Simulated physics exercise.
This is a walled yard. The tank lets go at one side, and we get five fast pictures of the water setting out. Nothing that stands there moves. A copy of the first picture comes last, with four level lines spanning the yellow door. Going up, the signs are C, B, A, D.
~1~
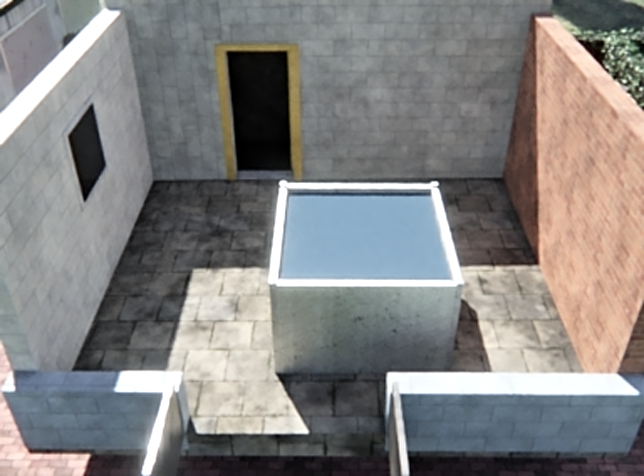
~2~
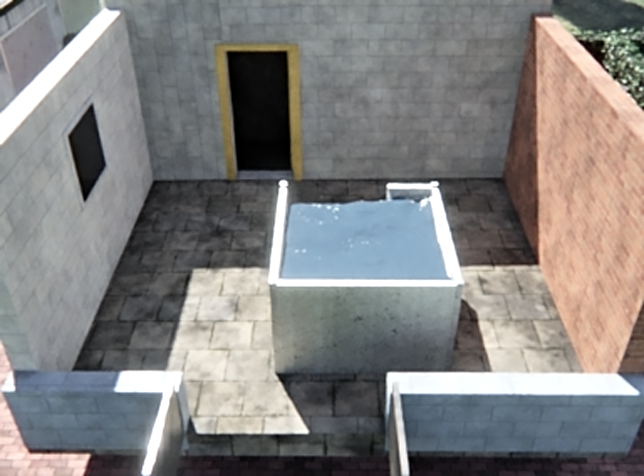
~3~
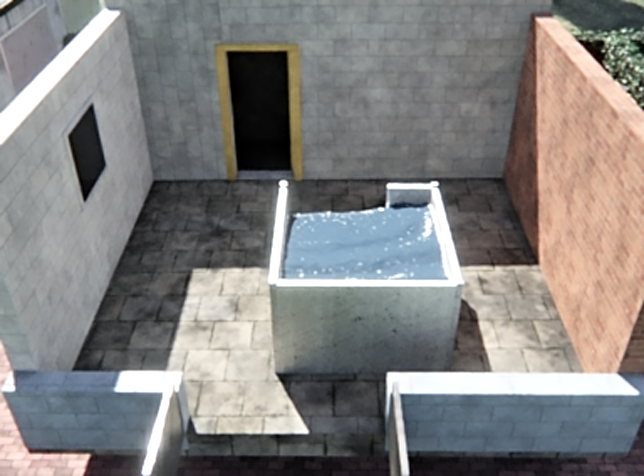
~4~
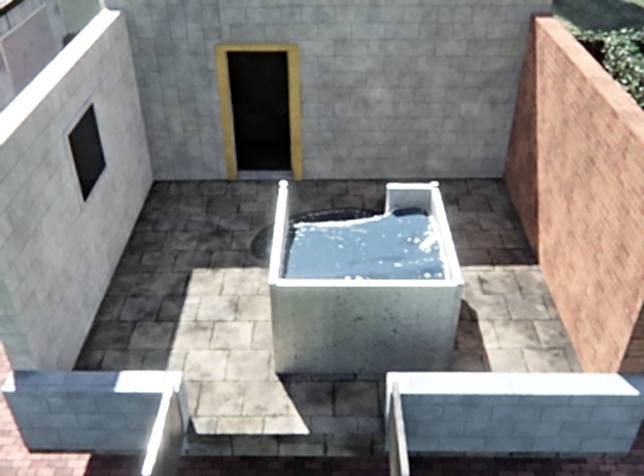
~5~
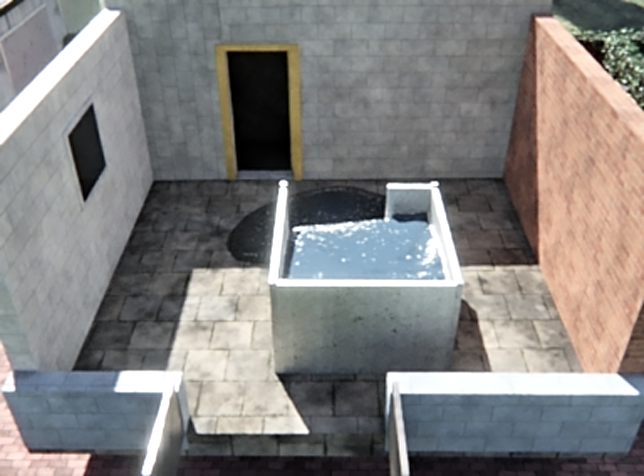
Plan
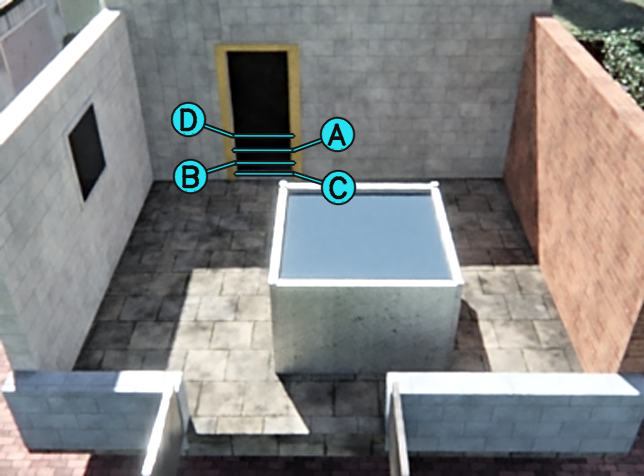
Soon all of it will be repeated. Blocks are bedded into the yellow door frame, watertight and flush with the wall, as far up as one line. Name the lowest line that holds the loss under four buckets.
I would pick mark A.
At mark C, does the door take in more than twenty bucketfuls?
Yes, clearly.
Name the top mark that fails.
That would be B.
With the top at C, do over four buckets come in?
Yes.
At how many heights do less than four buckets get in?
Two.
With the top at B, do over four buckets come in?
Yes, it does.
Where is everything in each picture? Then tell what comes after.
In the first picture, water in the tank at rest, its middle at (362, 236); foot of the yellow doorway at (265, 179); open gate at (285, 369).
In the second picture, water covers 2 % of the ground, its front hidden from here.
In the third picture, water covers 5 % of the ground, its front hidden from here.
In the fourth picture, water covers 10 % of the ground, its front hidden from here.
In the fifth picture, front seen at (346, 188), 19 % of the ground wet.
On the marked copy, A at (263, 150); B at (264, 163); C at (265, 173); D at (262, 135); from the bottom up C, B, A, D.
With A, a splash gets over, under a bucket.
With B, about 11 bucketfuls get in.
With C, dozens of bucketfuls pour in.
With D, nothing gets over.
